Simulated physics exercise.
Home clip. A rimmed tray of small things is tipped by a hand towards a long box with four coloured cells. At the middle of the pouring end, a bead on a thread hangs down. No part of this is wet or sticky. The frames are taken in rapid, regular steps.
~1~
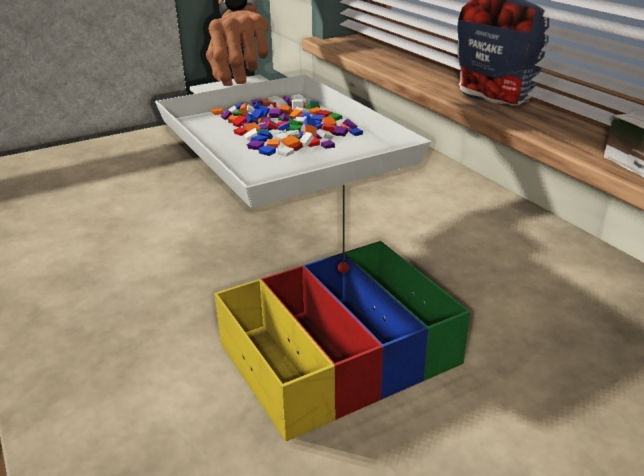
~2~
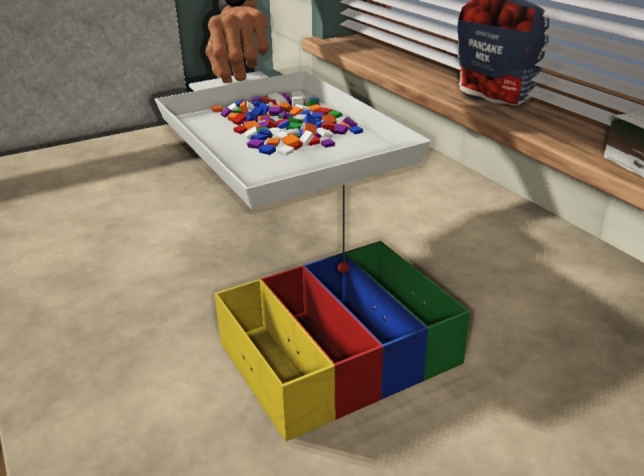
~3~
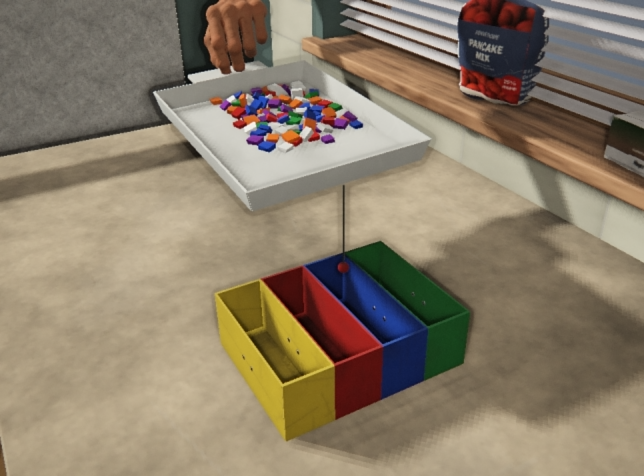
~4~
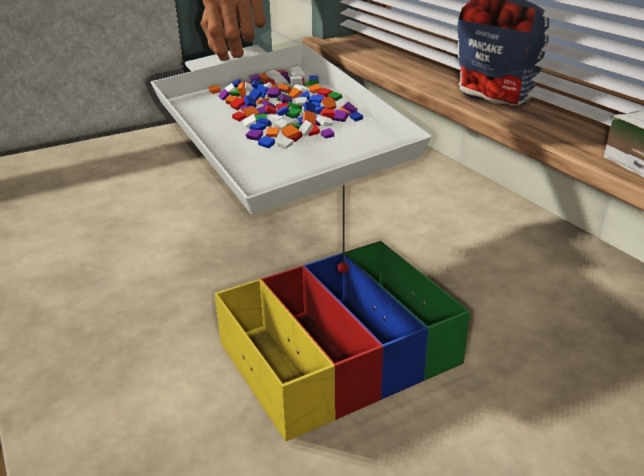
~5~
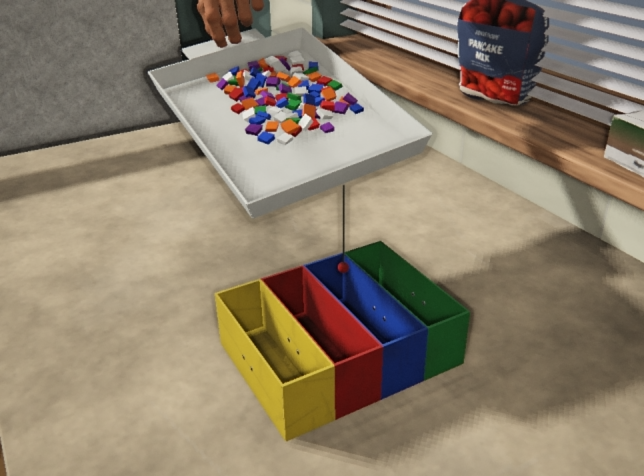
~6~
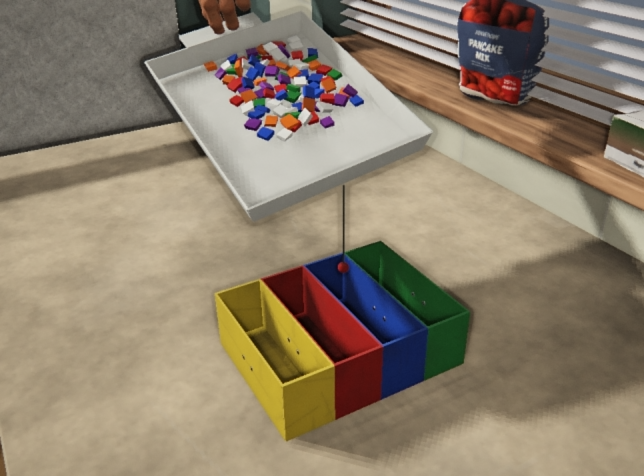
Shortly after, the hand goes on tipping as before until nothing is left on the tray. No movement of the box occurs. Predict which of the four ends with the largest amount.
The yellow one ends with the most.
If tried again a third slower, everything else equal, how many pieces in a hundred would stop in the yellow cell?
That works out at some 70 per cent.
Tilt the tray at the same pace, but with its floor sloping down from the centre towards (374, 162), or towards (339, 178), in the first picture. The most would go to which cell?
First try: The green one. Second try: The green cell.
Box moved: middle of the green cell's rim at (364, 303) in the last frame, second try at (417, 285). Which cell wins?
First: Red. Second: The yellow one.
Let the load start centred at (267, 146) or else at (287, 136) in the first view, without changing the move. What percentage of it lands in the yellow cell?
In order, 70 % then 60 %.
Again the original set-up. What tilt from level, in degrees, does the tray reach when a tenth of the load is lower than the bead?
It is at around 70 degrees by then.
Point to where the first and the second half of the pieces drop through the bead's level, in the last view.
First close to (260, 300), next close to (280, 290).
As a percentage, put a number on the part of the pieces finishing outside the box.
That comes to some 10 per cent.
Shortly afterwards, tray tipped steeply; all but a few on the tray; a little falling or outside the box.
Next, tray tipped right over; near half on the tray; near a third in the yellow cell; only a few in the red cell; a little falling or outside the box.
Some moments later, tray tipped past a quarter turn; near two thirds in the yellow cell; near a quarter in the red cell; a little falling or outside the box.
In the end, tray tipped past a quarter turn; near two thirds in the yellow cell; near a quarter in the red cell; none at all in the blue cell; none at all in the green cell; a little outside the box.
